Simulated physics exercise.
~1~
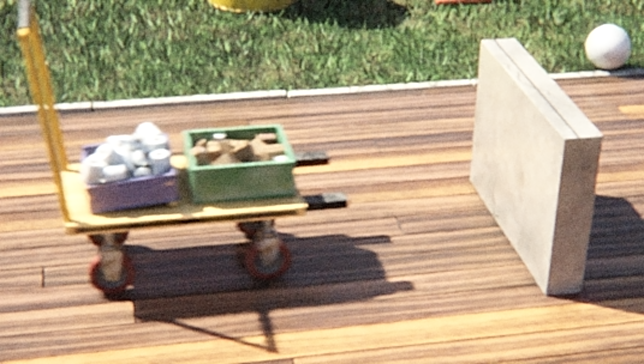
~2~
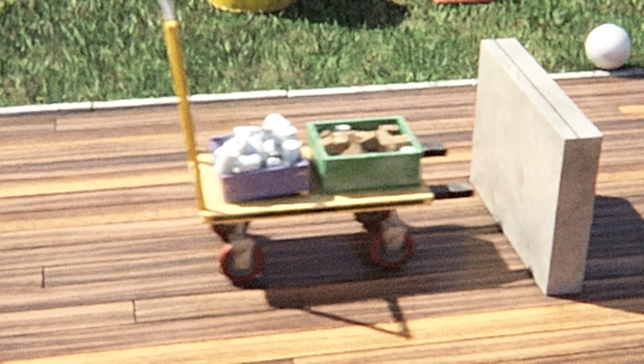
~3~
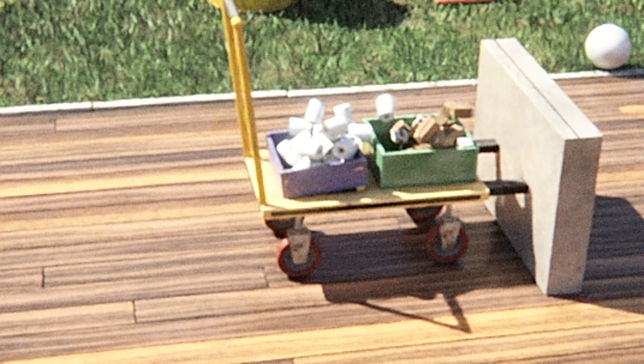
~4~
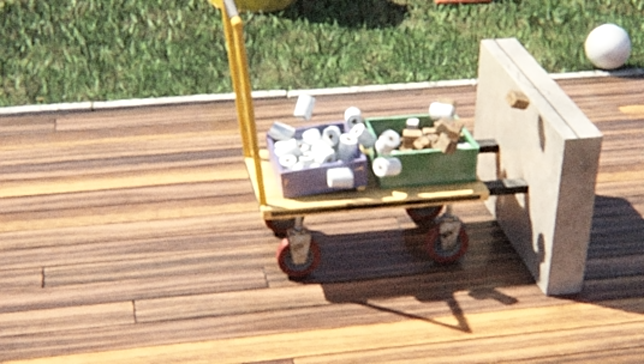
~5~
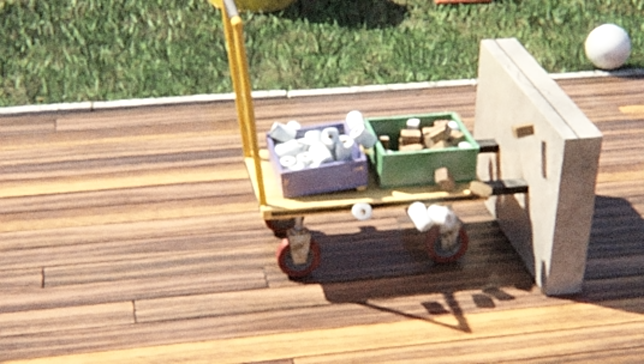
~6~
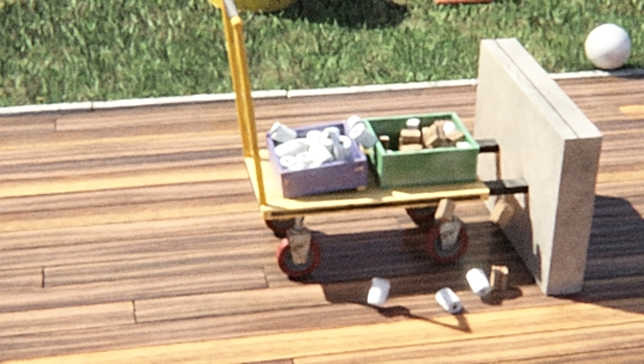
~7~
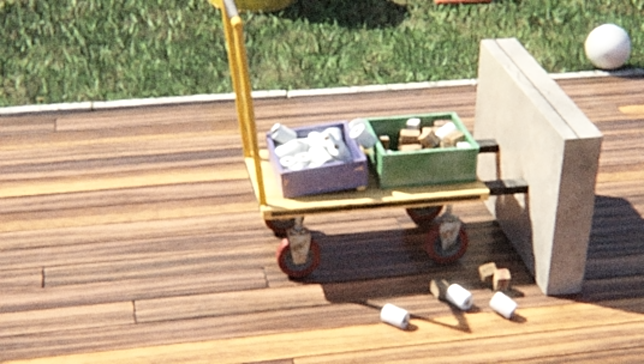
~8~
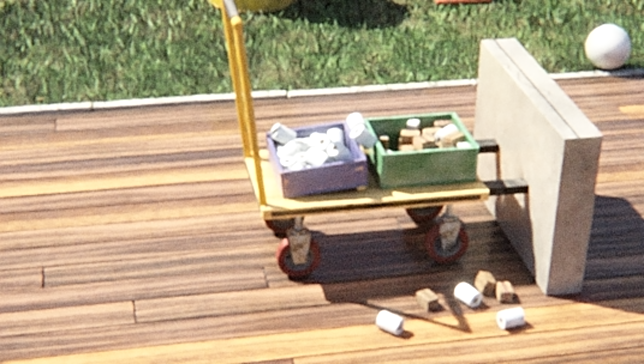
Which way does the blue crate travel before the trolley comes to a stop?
The blue crate moves to the right, carried along on the trolley until the trolley stops at the wall.
The footage shows a yellow trolley carrying a blue crate of white rolls and a green crate of small brown parcels rolling right until it stops against a low wall. Pieces jump forward and some spill out, ending scattered on the wooden deck while the rest stay in the crates.
